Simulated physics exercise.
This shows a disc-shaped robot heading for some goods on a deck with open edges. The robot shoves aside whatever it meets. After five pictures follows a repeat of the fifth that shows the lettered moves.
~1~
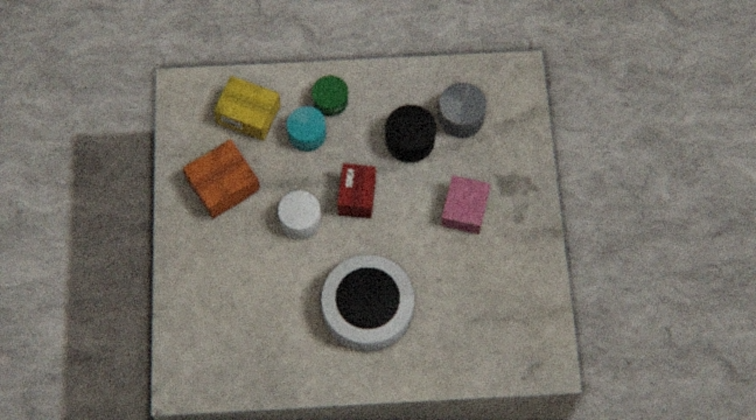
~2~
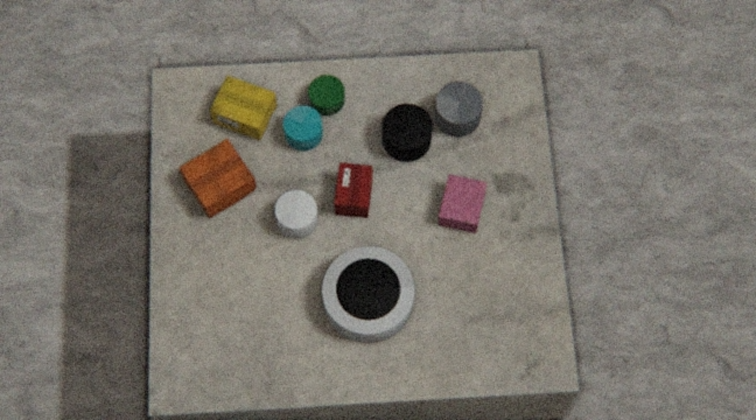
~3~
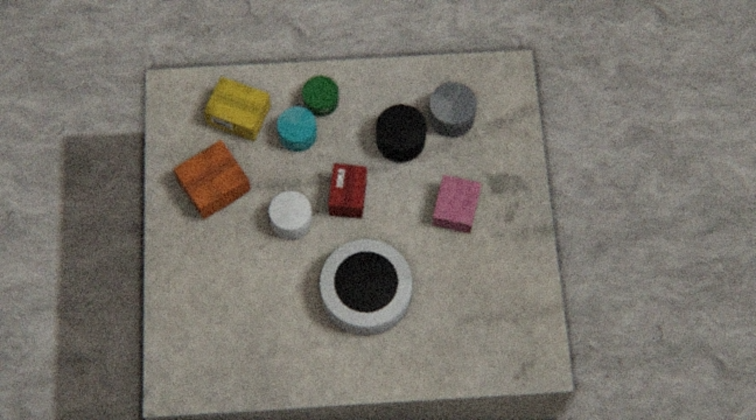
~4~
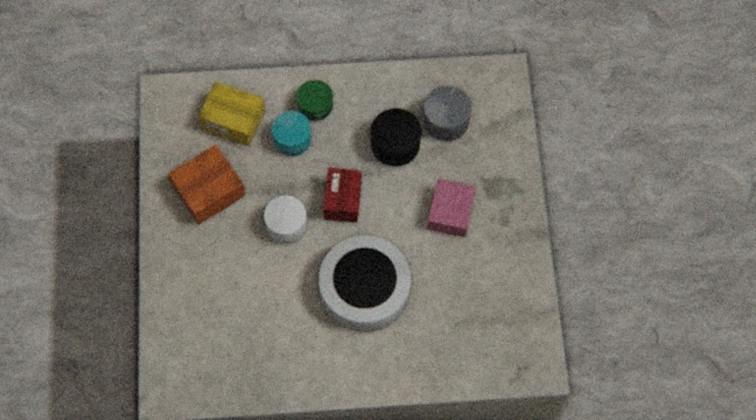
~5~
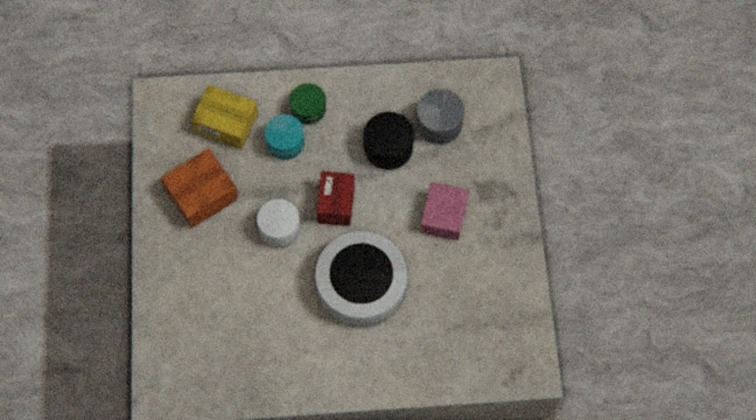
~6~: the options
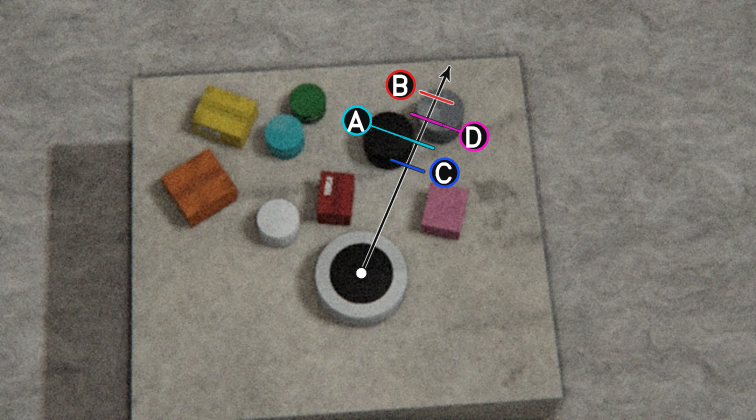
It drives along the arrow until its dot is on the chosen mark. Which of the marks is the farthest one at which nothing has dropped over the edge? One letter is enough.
No farther than B.
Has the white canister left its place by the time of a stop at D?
No.
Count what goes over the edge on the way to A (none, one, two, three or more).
By then, none.
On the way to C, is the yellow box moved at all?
No.
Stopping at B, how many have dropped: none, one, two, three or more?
By then, none.
On the marked copy, A at (418, 142); B at (437, 98); C at (407, 165); D at (427, 119); the arrow from (361, 273) to (450, 67); the white dot at (361, 273).
Following B. Soon after the start, robot (390, 212); pink crate (462, 197); red parcel (335, 178).
Later, robot (417, 149); black canister (388, 94); grey canister (450, 99).
In the end, robot (436, 106); grey canister (474, 60); black canister (384, 67); nothing has fallen.
As for the rest, A is safe but short; C is safe but short; D is safe but short.
